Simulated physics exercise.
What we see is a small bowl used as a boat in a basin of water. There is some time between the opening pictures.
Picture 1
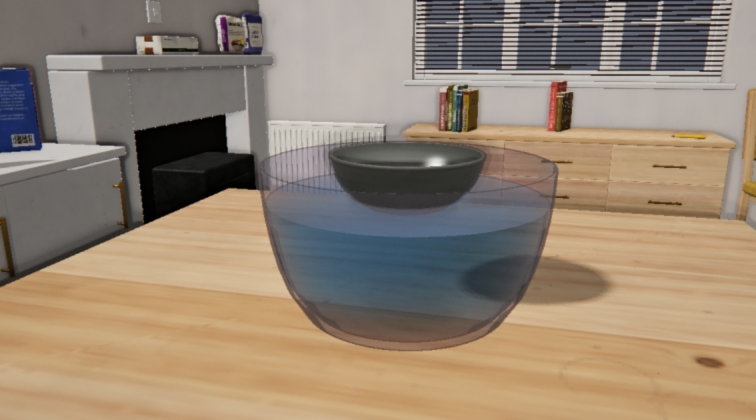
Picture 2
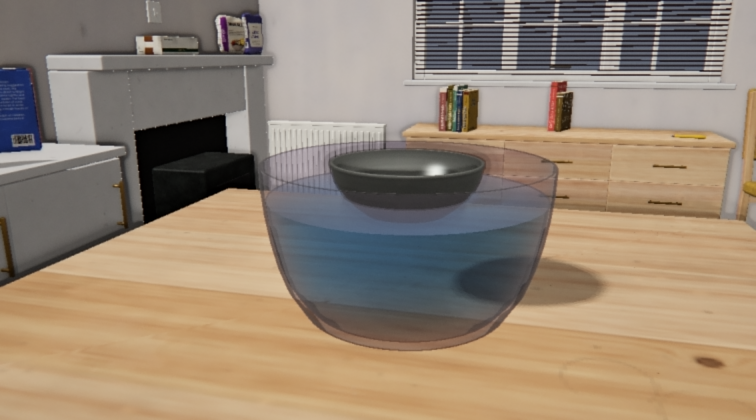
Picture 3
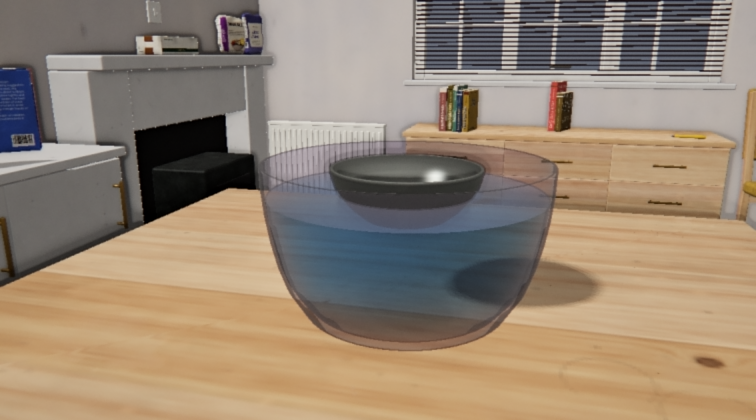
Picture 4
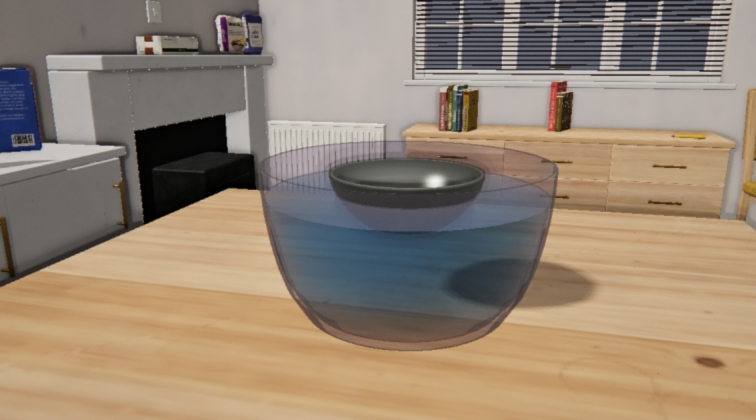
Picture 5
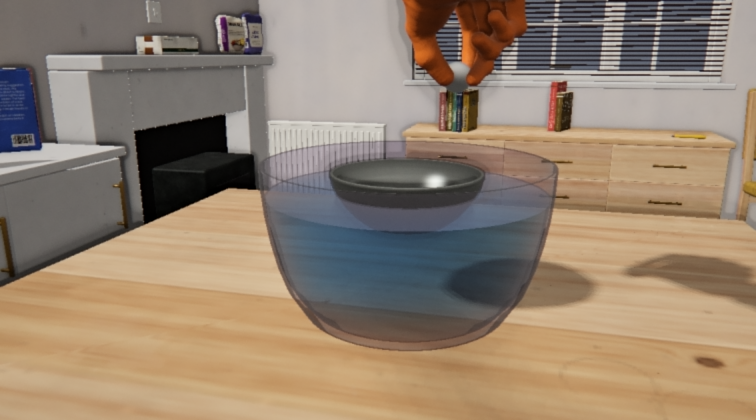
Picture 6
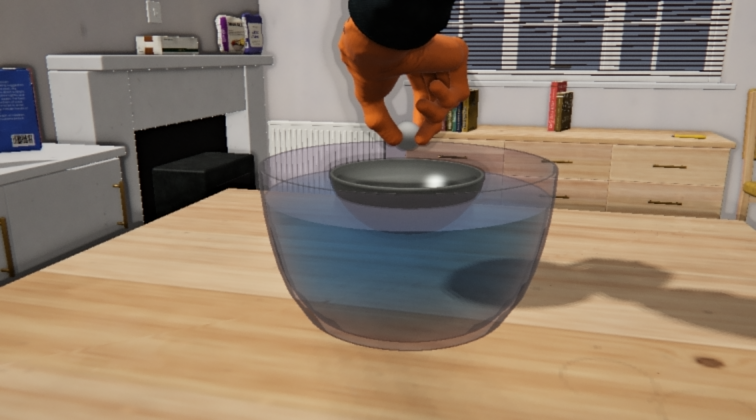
A small dark bowl floats in a clear basin of blue water on a light wooden table, seen from slightly above by a still camera in a living room. Behind it are a grey fireplace at left, and a wooden sideboard with books beneath a blinded window. The bowl settles slightly lower in steps, then an orange hand holding a small grey ball moves left and down to just above it.
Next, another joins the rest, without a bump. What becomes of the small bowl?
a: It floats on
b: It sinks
The answer is a.
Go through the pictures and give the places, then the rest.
The first frame shows small bowl (407, 154) empty; most of its side above the surface.
The second frame shows small bowl (407, 163) with one aboard; about two thirds of its side above the surface.
The third frame shows small bowl (407, 168) with two aboard; about half of its side above the surface.
The fourth frame shows small bowl (407, 173) with three aboard; about a third of its side above the surface.
The fifth frame shows small bowl (407, 173) with three aboard; about a third of its side above the surface; the next steel ball in the hand at (457, 77).
The sixth frame shows small bowl (407, 173) with three aboard; about a third of its side above the surface; the next steel ball in the hand at (407, 135).
A moment on, the steel ball is in and the small bowl dips.
Further on, it steadies; about a fifth of its side above the surface.
When it is over, the small bowl floats; about a fifth of its side above the surface.
